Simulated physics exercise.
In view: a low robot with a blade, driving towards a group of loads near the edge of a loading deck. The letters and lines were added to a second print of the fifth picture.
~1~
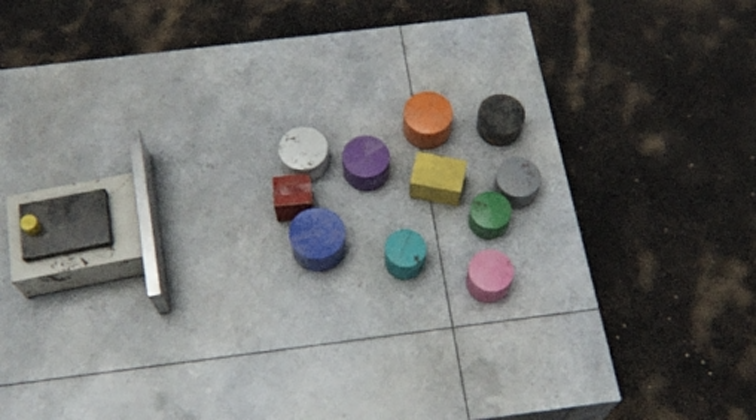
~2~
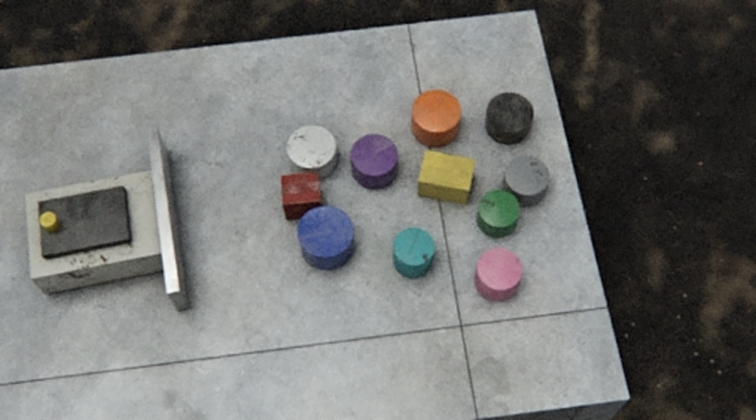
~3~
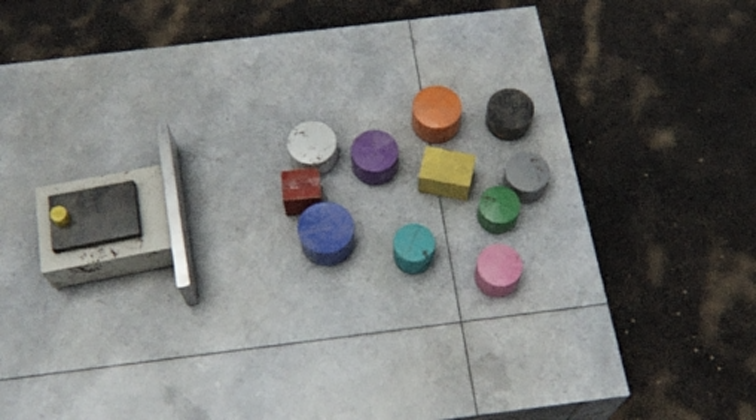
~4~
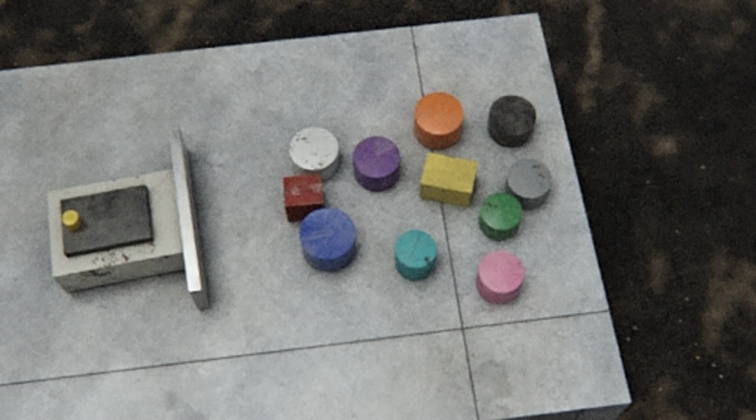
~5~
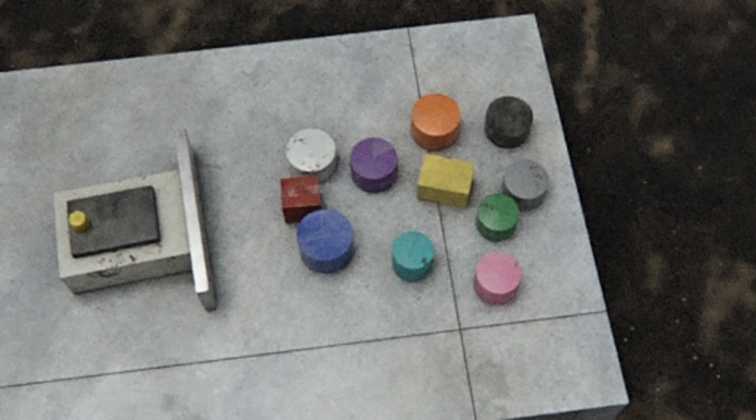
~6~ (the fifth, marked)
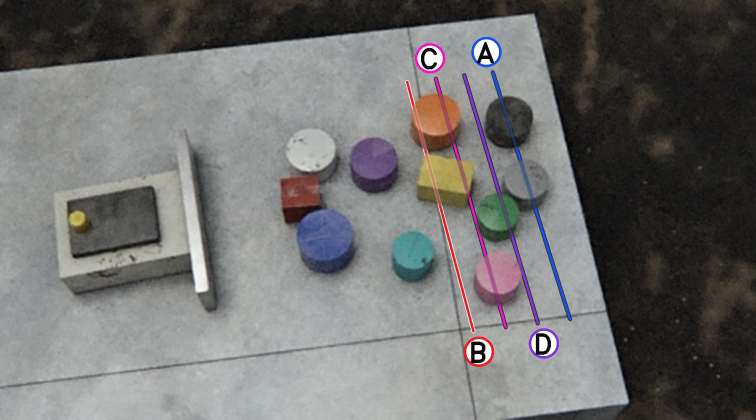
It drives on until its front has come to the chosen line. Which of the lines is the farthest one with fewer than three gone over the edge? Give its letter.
It can go as far as D.
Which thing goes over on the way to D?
The grey canister goes over.
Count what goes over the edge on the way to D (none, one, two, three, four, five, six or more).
By then, one.
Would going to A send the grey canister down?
Yes.
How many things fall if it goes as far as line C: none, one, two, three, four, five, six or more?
By then, none.
On the marked copy, A at (529, 188); B at (438, 199); C at (469, 195); D at (499, 191).
Following D. Soon after the start, robot (233, 206); white canister (324, 154); blue pail (346, 239).
Later, robot (346, 193); green canister (504, 225); yellow crate (482, 188).
In the end, robot (431, 183); grey canister over the edge; yellow crate (563, 175); one fallen.
As for the rest, A drops three; B is within the limit but short; C is within the limit but short.
